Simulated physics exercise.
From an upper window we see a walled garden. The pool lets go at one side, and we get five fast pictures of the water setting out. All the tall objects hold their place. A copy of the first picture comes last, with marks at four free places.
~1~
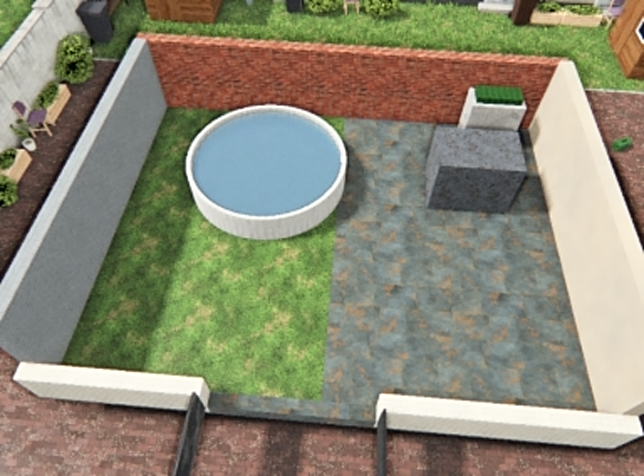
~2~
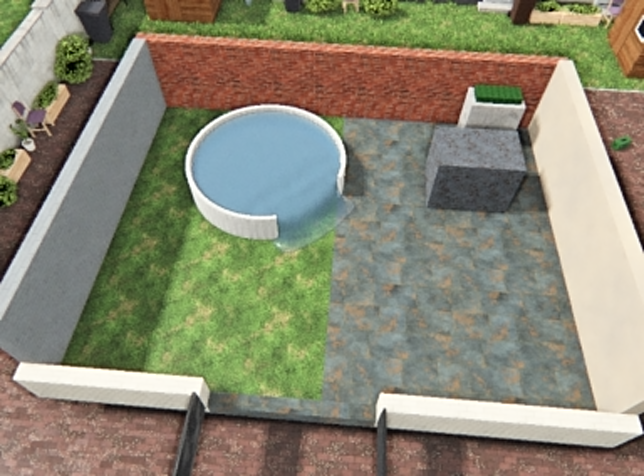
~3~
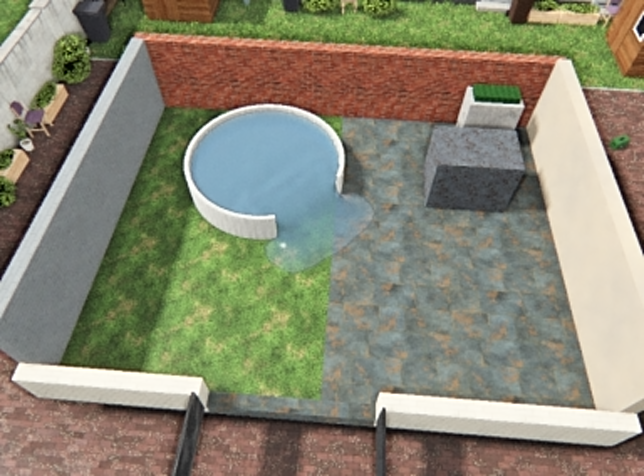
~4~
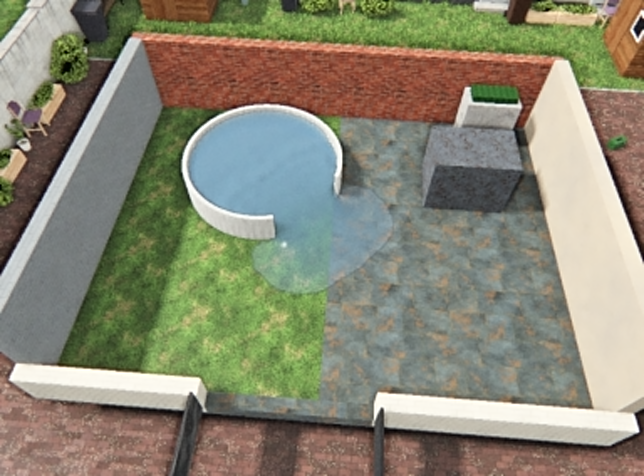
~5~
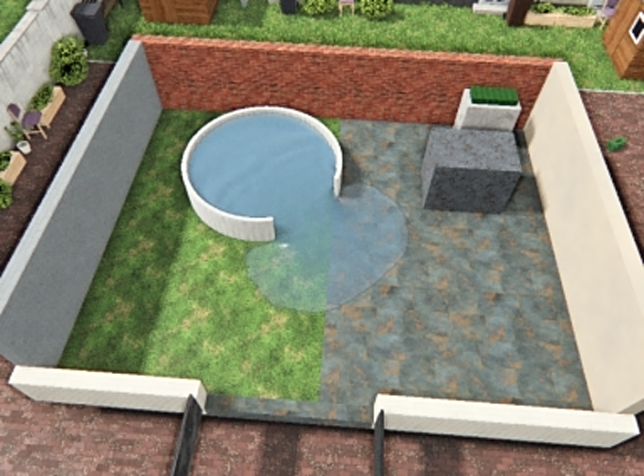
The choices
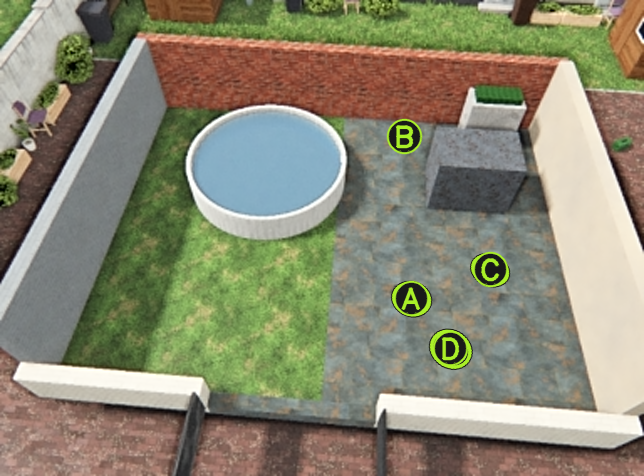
A walled garden, half grass and half grey-brown paving, is seen from a high window above its open front gate. A round white pool of blue water stands on the left before a red brick wall, with a dark grey block and a green-topped planter at right. The pool's near right side opens and water pours out, fanning across grass and paving, while the view shifts very slightly.
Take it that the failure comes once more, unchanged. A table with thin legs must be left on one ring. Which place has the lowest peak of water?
Choose B.
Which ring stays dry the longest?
B.
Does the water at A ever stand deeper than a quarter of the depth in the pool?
Yes.
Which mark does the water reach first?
A.
On the marked copy, A at (411, 298); B at (404, 136); C at (490, 269); D at (450, 348).
With A, the water peaks at about 34 % of the depth that stood in the pool.
With B, the water peaks at about 16 % of the depth that stood in the pool.
With C, the water peaks at about 36 % of the depth that stood in the pool.
With D, the water peaks at about 38 % of the depth that stood in the pool.
